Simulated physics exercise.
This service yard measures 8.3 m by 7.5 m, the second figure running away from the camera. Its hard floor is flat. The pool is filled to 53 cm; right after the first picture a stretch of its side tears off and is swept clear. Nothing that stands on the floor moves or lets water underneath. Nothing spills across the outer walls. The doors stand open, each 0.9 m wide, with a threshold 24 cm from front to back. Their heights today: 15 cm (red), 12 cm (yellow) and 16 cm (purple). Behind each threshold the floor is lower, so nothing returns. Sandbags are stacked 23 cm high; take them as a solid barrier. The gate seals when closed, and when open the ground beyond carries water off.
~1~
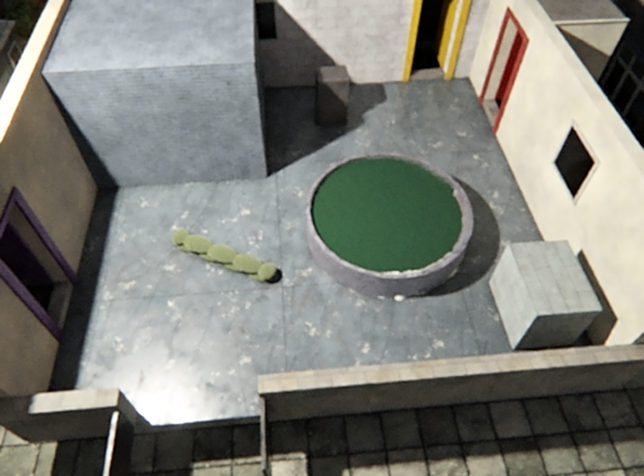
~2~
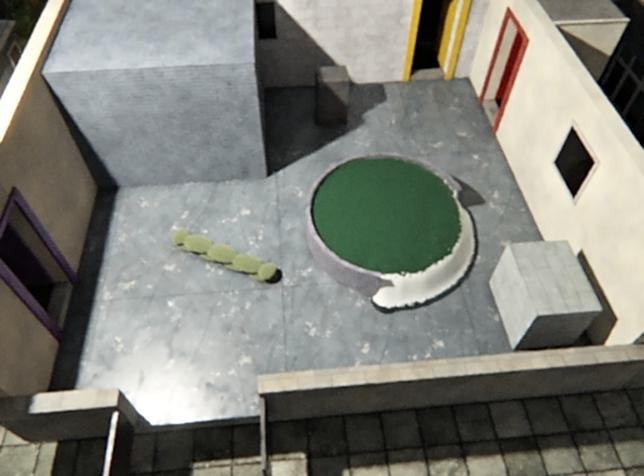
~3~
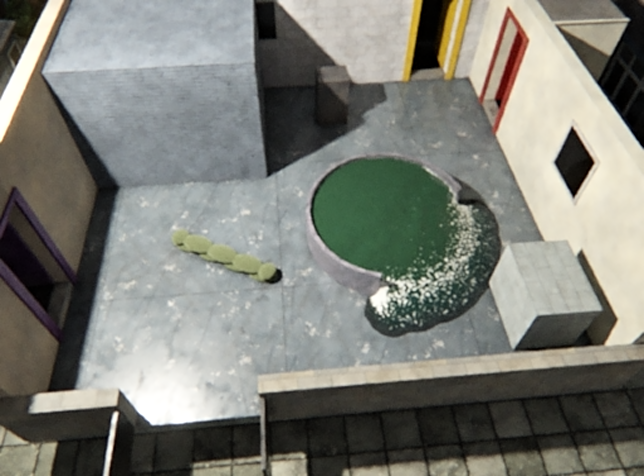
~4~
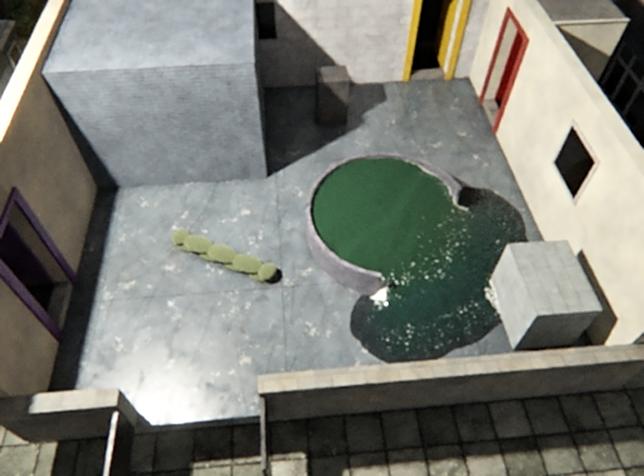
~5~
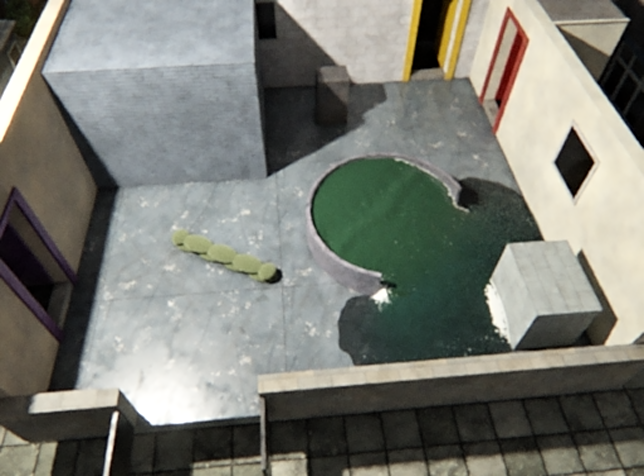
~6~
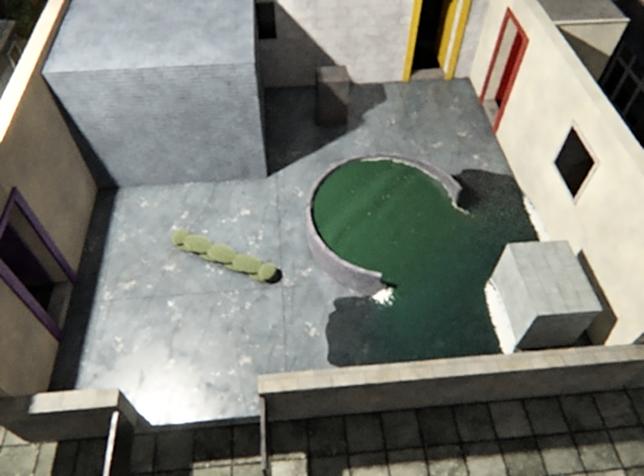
In a walled yard, the front right side of a round raised pool gave way, and green water poured out in a white-edged rush, spread over the grey floor and washed around a pale block.
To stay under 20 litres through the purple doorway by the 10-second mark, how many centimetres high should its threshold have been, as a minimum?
At least 10 cm or so.
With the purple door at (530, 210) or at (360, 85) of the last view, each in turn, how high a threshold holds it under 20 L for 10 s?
About 18 and 7.0 cm.
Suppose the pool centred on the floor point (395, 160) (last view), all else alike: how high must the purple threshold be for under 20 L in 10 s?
About 10.5 cm.
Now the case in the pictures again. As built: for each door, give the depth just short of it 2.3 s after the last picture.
Depths in cm: Red 3, yellow 0, purple 0.
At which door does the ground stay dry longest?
Last comes the purple one.
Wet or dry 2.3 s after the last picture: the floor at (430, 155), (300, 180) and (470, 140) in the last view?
In that order: Flooded, dry, flooded.
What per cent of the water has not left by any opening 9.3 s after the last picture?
About 96 per cent.
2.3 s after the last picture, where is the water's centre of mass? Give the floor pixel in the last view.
Near (448, 272).
Then, 0.7 s after the last picture water covers 20 % of the floor, deepest (36 cm) near (496, 366); it has not reached the purple door.
Then, 2.3 s after the last picture water covers 45 % of the floor, deepest (44 cm) near (603, 368); it has not reached the purple door.
Then, 9.3 s after the last picture water covers 95 % of the floor, deepest (14 cm) near (293, 202); 7 cm at the purple door, 0 litres in over its 16 cm threshold.
At the purple door as built, the water peaked near 16 cm, 5.1 s after the last picture.
Run again over the same 10 s with other heights there, 32 litres in over 9 cm, 7 litres over 12 cm. The limit of 20 litres is kept from about 10 cm up.
